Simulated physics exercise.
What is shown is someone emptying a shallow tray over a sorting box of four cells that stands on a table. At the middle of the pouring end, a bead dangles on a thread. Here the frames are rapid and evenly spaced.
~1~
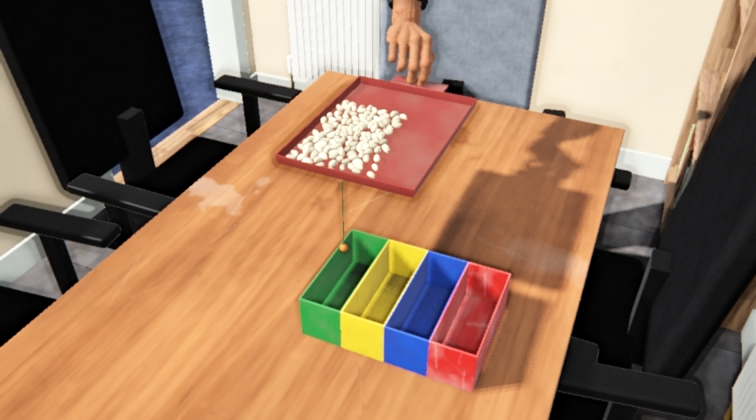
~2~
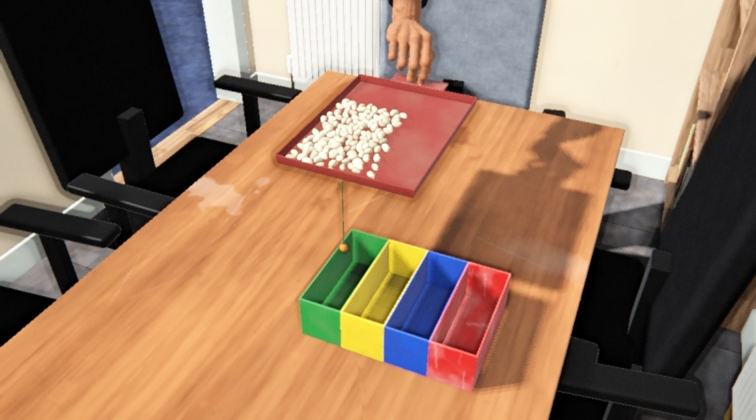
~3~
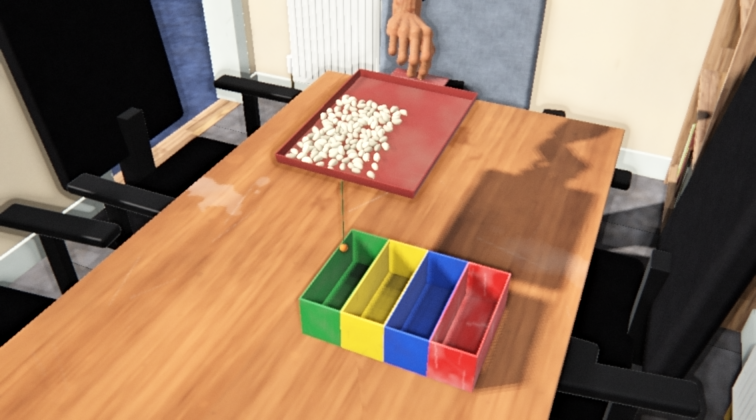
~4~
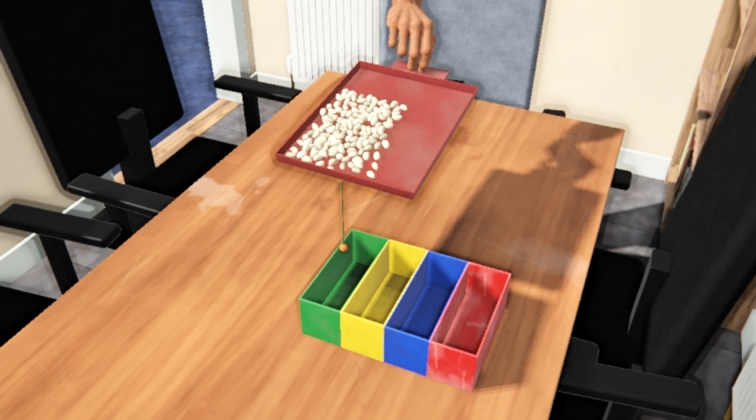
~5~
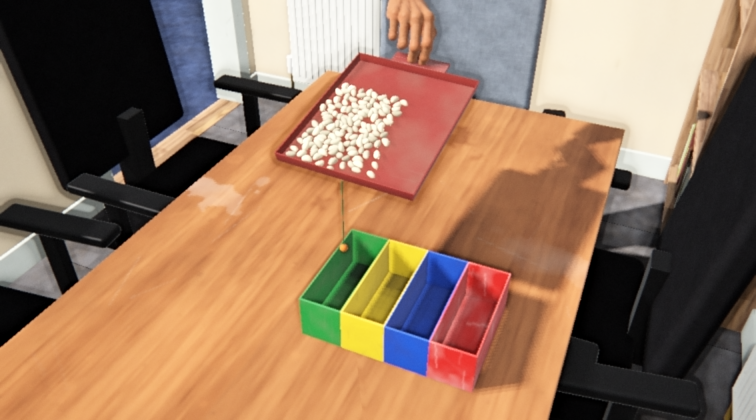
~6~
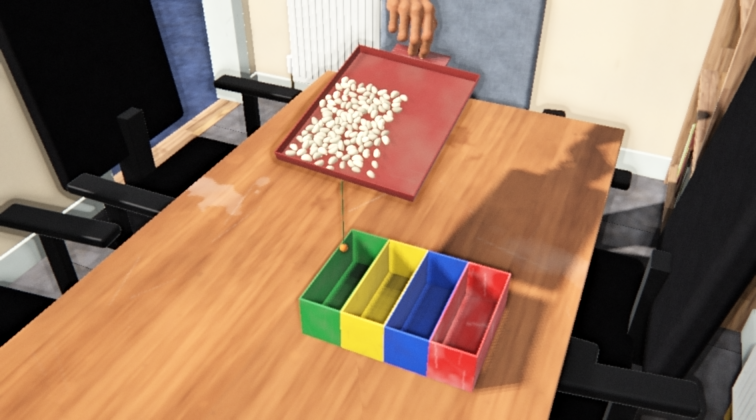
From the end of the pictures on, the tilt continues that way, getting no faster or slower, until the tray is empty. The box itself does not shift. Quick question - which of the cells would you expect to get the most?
I would expect the yellow cell to get the most.
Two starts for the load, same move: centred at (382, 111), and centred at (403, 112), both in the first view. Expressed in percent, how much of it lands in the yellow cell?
Around 50 in a hundred the first time, around 60 in a hundred the second.
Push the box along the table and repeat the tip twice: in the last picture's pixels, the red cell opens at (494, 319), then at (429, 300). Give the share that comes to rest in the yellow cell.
30 and 30 in a hundred.
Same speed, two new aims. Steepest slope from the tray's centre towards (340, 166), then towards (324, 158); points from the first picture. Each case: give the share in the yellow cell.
It comes to about 0 per cent the first time and about 0 per cent the second.
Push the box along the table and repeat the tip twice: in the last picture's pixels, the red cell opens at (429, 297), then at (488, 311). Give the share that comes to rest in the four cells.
You'd get about 100 per cent first and about 80 per cent second.
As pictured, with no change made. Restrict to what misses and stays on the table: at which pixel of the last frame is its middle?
Roughly pixel (262, 332).
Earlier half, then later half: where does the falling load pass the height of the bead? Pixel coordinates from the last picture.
The opening part goes through (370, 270); what follows goes through (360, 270).
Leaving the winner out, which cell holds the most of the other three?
Next in line is the green cell.
Just after the last frame, tray tipped steeply; almost all on the tray; just a few in the yellow cell; just a few in the blue cell; just a few in the green cell.
A moment on, tray tipped right over; almost all on the tray; just a few in the yellow cell; just a few in the green cell; just a few in the blue cell; just a few falling or outside the box.
Further on, tray tipped past a quarter turn; roughly half in the yellow cell; roughly a quarter in the green cell; just a few in the blue cell; about a tenth falling or outside the box.
When it is over, tray tipped past a quarter turn; roughly half in the yellow cell; roughly a quarter in the green cell; just a few in the blue cell; not one in the red cell; about a tenth outside the box.
